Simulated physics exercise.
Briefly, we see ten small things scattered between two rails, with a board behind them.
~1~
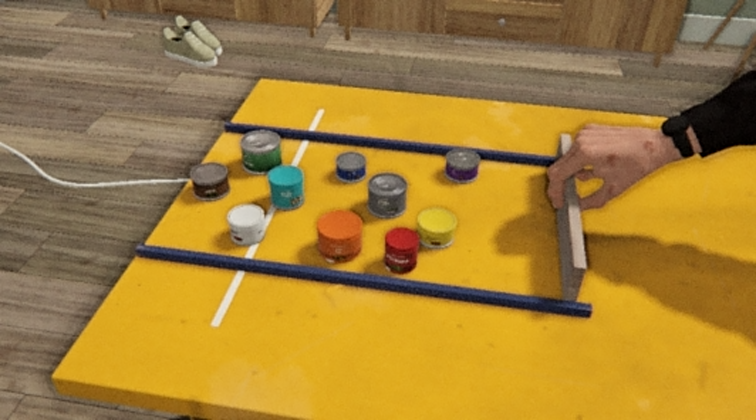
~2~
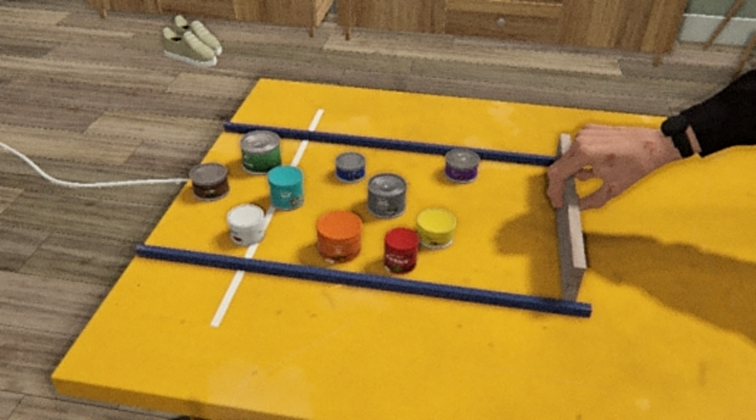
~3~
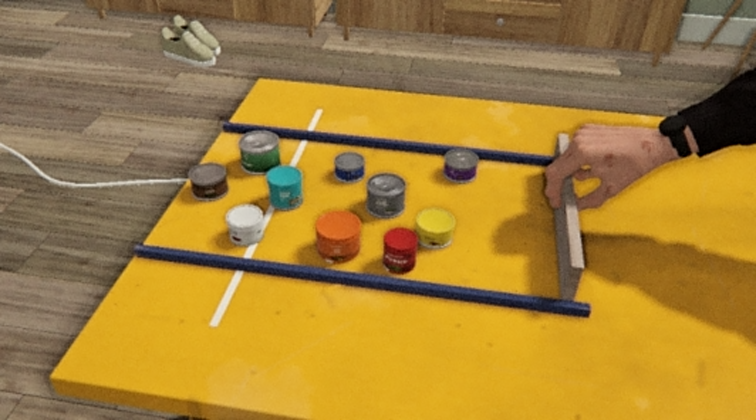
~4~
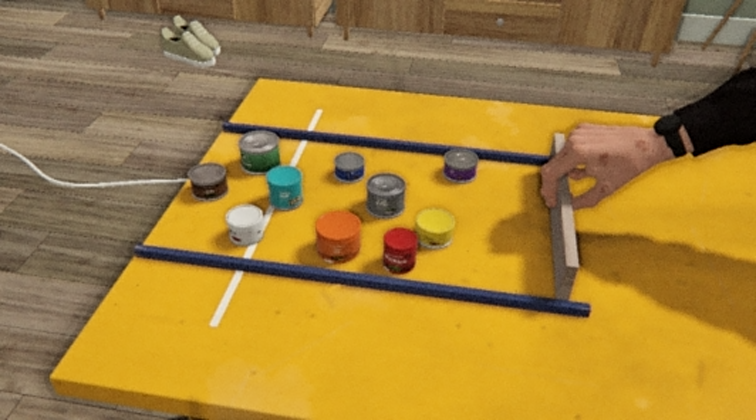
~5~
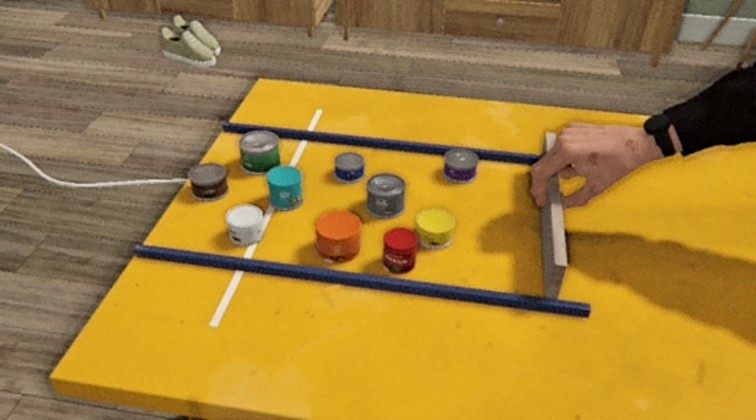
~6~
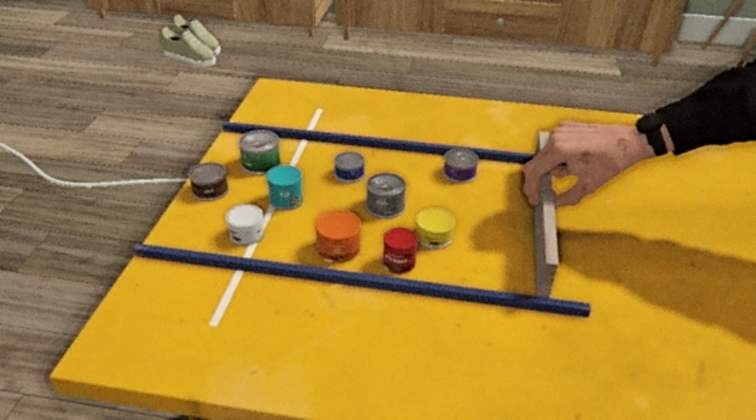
On a yellow tabletop, a hand slides a board slightly left toward ten small containers.
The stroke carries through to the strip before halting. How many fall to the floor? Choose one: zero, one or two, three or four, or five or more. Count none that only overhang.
Zero.
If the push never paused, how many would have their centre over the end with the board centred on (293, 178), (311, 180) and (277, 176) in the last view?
Result per place: 0; 0; 0.
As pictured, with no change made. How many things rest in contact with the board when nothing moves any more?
Contact count: 5.
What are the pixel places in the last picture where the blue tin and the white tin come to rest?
In the last picture the blue tin sits at (275, 163) while the white tin sits at (175, 215).
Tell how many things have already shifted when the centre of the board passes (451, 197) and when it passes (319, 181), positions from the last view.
First position 2; second position 8.
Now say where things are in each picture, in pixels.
The first picture shows brown tin (210, 182); green pot (261, 153); white tin (247, 226); board (567, 210); tape (279, 195).
The second picture shows green pot (261, 153); board (567, 210).
The third picture shows white tin (246, 226); orange tub (338, 237).
The fourth picture shows brown tin (209, 182); yellow tin (435, 229).
The fifth picture shows green pot (260, 153); purple tin (461, 166).
The sixth picture shows brown tin (209, 181); green pot (260, 153); white tin (246, 225); board (544, 207); tape (278, 194).
Early on, none off yet; brown tin at rest near (209, 181); green pot at rest near (260, 153); white tin at rest near (246, 225).
Finally, the number that fall off is zero.
